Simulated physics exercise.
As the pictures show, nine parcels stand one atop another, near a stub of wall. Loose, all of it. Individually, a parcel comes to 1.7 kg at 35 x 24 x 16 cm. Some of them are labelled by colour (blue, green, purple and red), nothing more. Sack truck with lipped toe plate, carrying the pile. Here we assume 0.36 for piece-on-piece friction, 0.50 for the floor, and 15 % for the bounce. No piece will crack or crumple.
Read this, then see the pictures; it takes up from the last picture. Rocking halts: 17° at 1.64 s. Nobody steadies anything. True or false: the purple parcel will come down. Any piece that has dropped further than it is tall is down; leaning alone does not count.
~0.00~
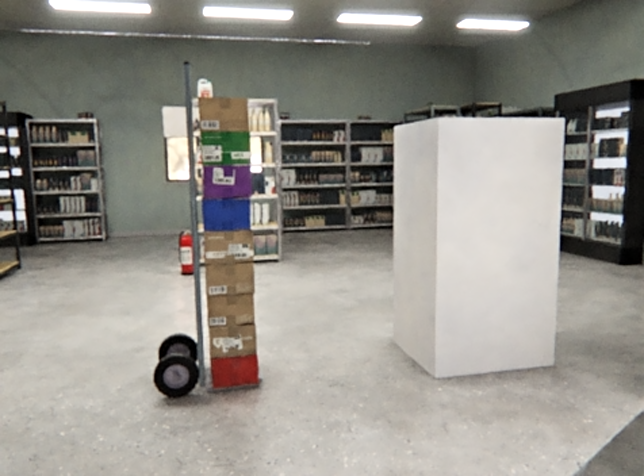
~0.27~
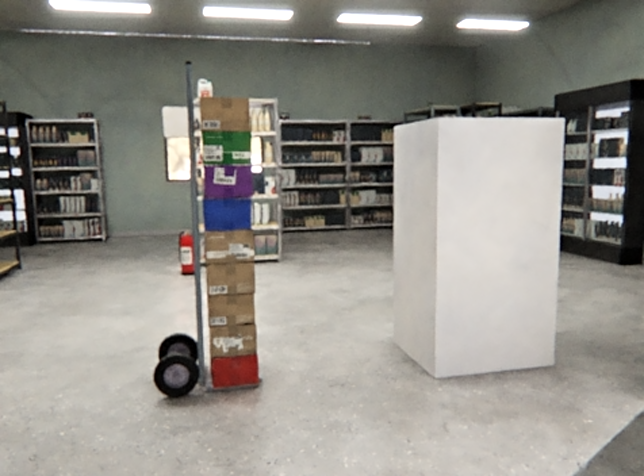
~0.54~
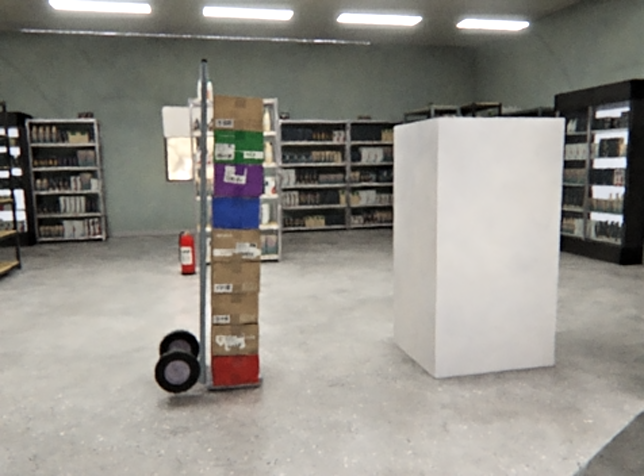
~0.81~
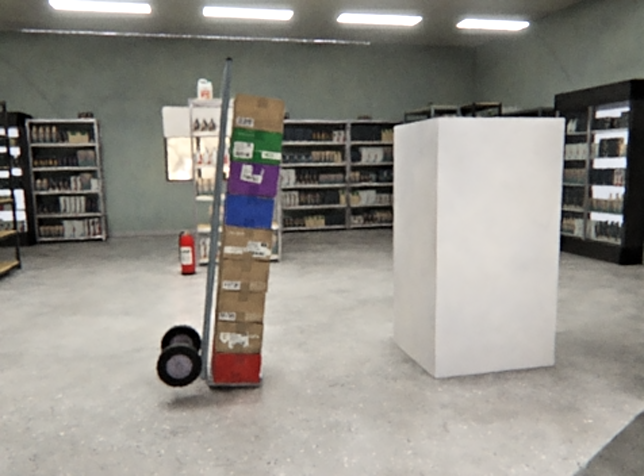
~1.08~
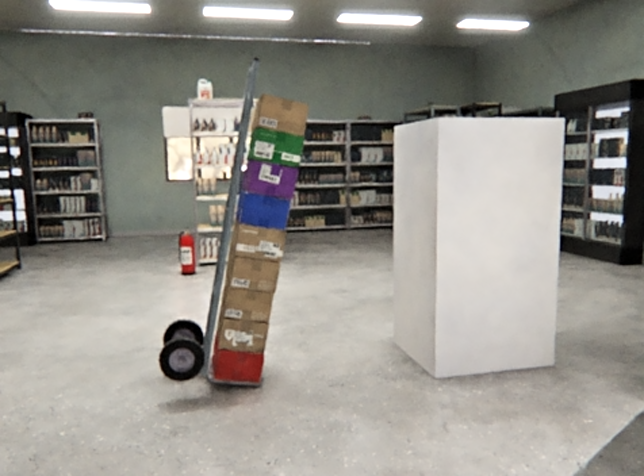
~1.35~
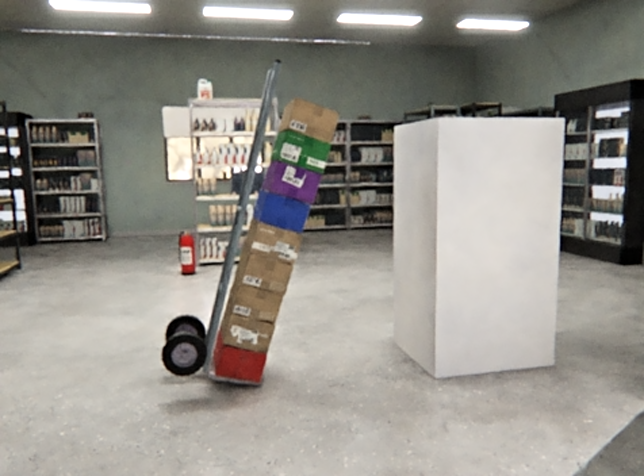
True.
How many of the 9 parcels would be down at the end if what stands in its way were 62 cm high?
Count at the end: 7.
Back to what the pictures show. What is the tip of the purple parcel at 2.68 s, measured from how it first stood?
At that moment, roughly 50 degrees.
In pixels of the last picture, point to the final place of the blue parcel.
In the final picture its centre lies roughly at (357, 250).
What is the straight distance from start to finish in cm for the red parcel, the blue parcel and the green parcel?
Moved: Red 0, blue 80, green 100.
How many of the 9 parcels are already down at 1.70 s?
By then the count is 2.
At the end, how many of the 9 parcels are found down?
5.
After 1.50 s, none of the 9 parcels down, 9 disturbed; purple parcel leaning 24°; green parcel leaning 24°, 54 mm lower.
After 1.70 s, 2 of the 9 parcels down; purple parcel leaning 39°, 13 cm lower; blue parcel leaning 39°, 9 cm lower.
After 2.68 s, 4 of the 9 parcels down; purple parcel leaning 52°, 29 cm lower; blue parcel leaning 52°, 22 cm lower.
At rest (3.5 s), 5 of the 9 parcels down; purple parcel leaning 49°, 30 cm lower; blue parcel leaning 49°, 24 cm lower; green parcel leaning 49°, 31 cm lower. As the last picture would show them, middles, purple parcel near (378, 231), blue parcel near (357, 250).
